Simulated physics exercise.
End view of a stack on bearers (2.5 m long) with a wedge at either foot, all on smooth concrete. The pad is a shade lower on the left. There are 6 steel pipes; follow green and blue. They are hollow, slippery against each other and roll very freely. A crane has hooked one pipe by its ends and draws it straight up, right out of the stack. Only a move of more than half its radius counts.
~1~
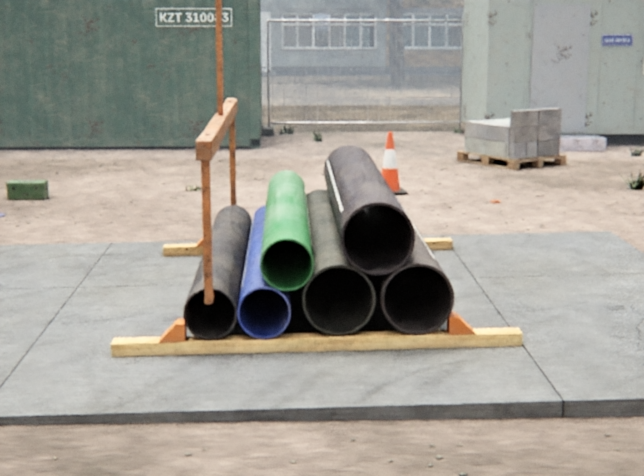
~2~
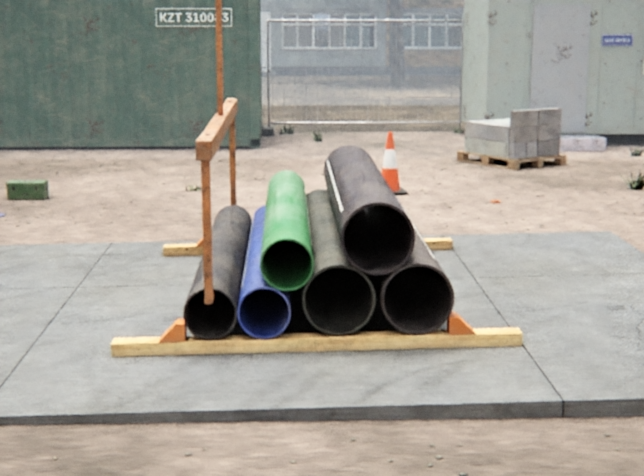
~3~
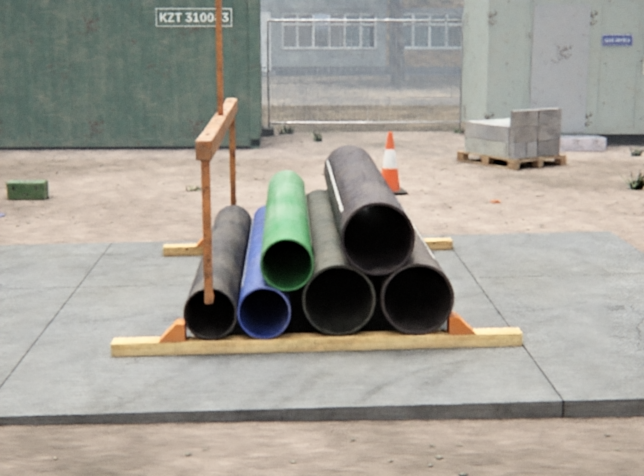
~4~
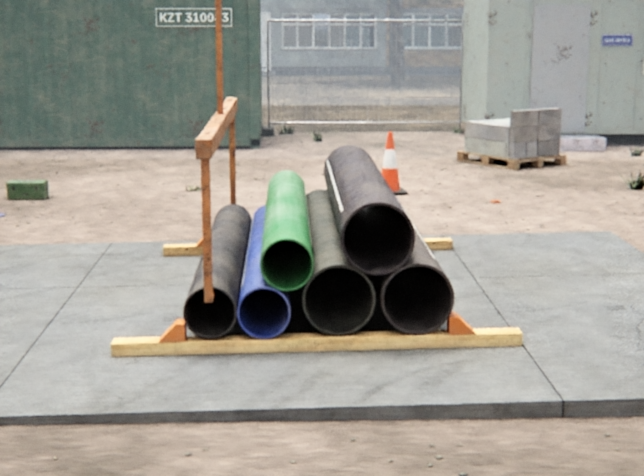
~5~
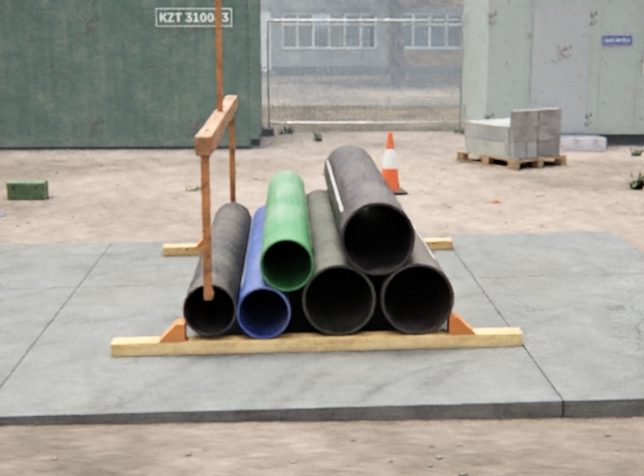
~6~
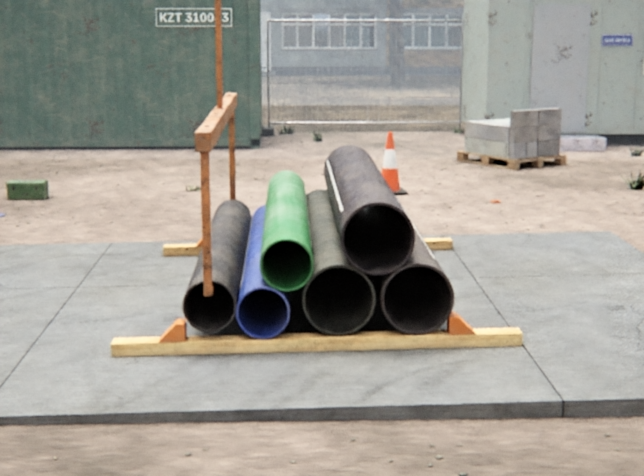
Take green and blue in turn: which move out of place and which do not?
Green shifts, blue shifts.
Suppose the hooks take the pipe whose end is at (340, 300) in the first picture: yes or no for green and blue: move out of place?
Then green yes, blue no.
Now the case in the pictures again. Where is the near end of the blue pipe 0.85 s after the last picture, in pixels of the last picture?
Near (234, 314).
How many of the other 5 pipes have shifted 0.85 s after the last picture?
2 by then.
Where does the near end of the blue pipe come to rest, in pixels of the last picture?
Around (210, 315).
Another 0.5 s on from the last picture, green is 2 cm further left and 3 cm lower; blue is 6 cm further left; 0 of the other 5 have shifted.
Another 0.9 s on from the last picture, green is 5 cm further left and 11 cm lower; blue is 18 cm further left; 2 of the other 5 have shifted.
In the end (4.6 s after the last picture), green is 14 cm further left and 29 cm lower; blue is 32 cm further left; 2 of the other 5 have shifted.
